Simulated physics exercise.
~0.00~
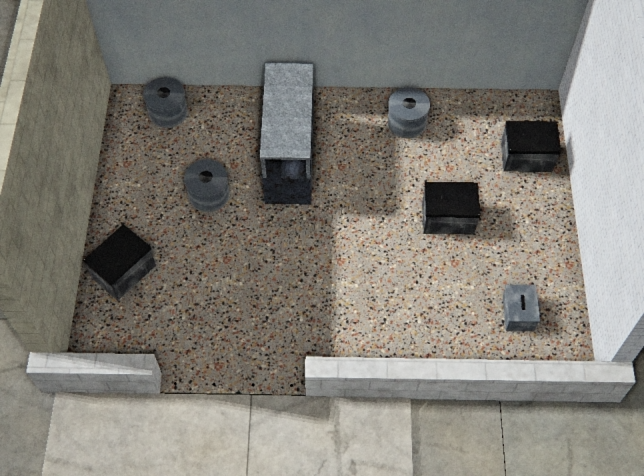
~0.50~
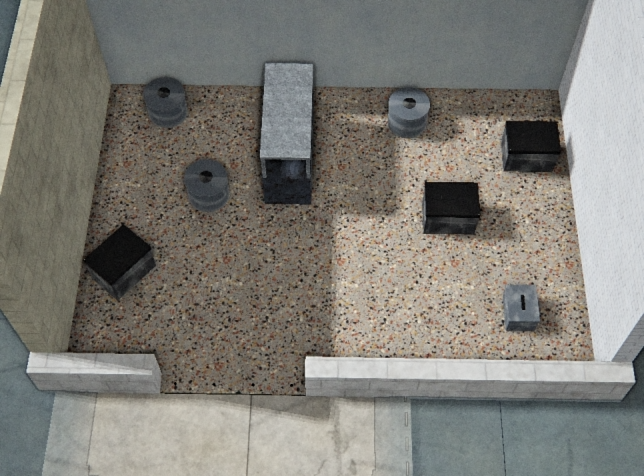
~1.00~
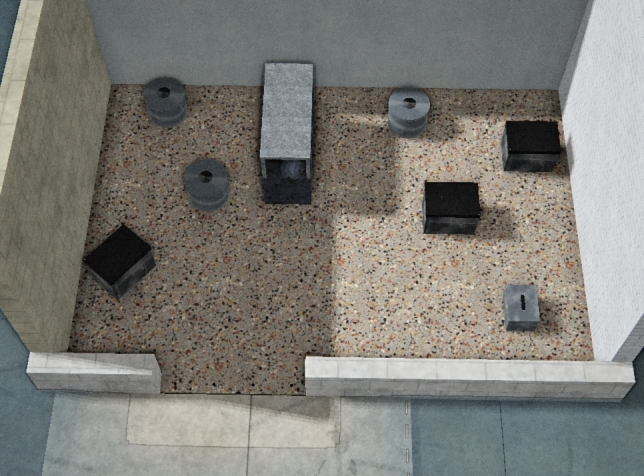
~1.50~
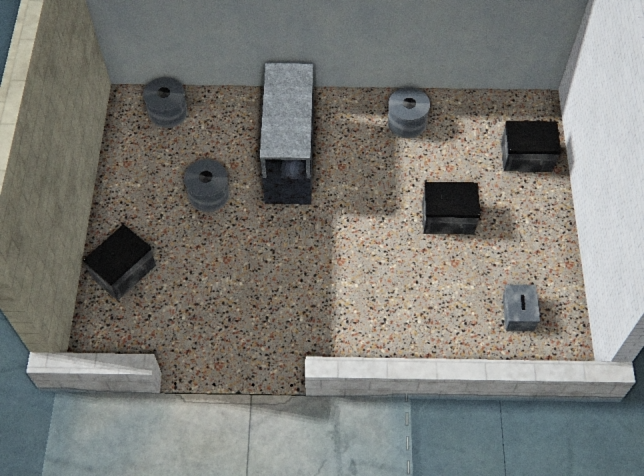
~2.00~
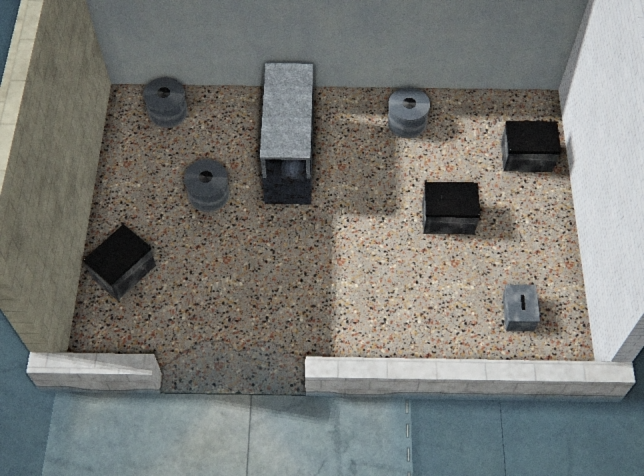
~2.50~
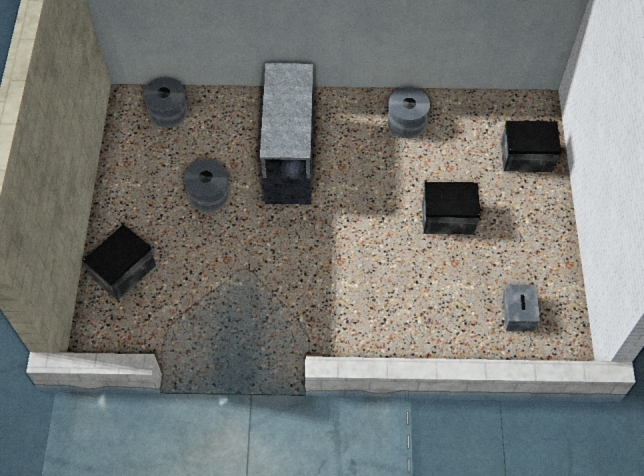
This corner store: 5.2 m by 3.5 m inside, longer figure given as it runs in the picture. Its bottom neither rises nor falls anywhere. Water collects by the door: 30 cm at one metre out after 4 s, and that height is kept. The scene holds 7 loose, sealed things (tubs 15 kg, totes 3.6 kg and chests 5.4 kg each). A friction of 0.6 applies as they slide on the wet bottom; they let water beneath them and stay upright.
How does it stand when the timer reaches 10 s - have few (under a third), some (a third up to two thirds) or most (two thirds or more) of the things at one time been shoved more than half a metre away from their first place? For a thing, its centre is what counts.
By then, most have.
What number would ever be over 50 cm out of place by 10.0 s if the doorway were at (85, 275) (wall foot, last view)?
Then the count would be 6.
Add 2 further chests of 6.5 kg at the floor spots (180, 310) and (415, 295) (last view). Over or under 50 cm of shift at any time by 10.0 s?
Order as asked: Farther and not as far.
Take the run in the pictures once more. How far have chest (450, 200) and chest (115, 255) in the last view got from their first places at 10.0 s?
In turn: 100 cm, 100 cm.
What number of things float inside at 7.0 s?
That would be 4 of them.
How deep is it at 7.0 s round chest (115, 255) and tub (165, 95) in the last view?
Roughly 9 and 18 cm.
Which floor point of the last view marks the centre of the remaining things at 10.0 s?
They average out to somewhere around (357, 220).
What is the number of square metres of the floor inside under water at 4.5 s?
About 9.5 m2 is covered.
After 3.5 s 0 of 7 are over 50 cm from their spots; 0 afloat.
After 4.5 s 0 of 7 are over 50 cm from their spots; 0 afloat.
After 7.0 s 1 of 7 are over 50 cm from their spots; 4 afloat.
After 10.0 s 7 of 7 are over 50 cm from their spots, and 7 have been at some point; 7 afloat.
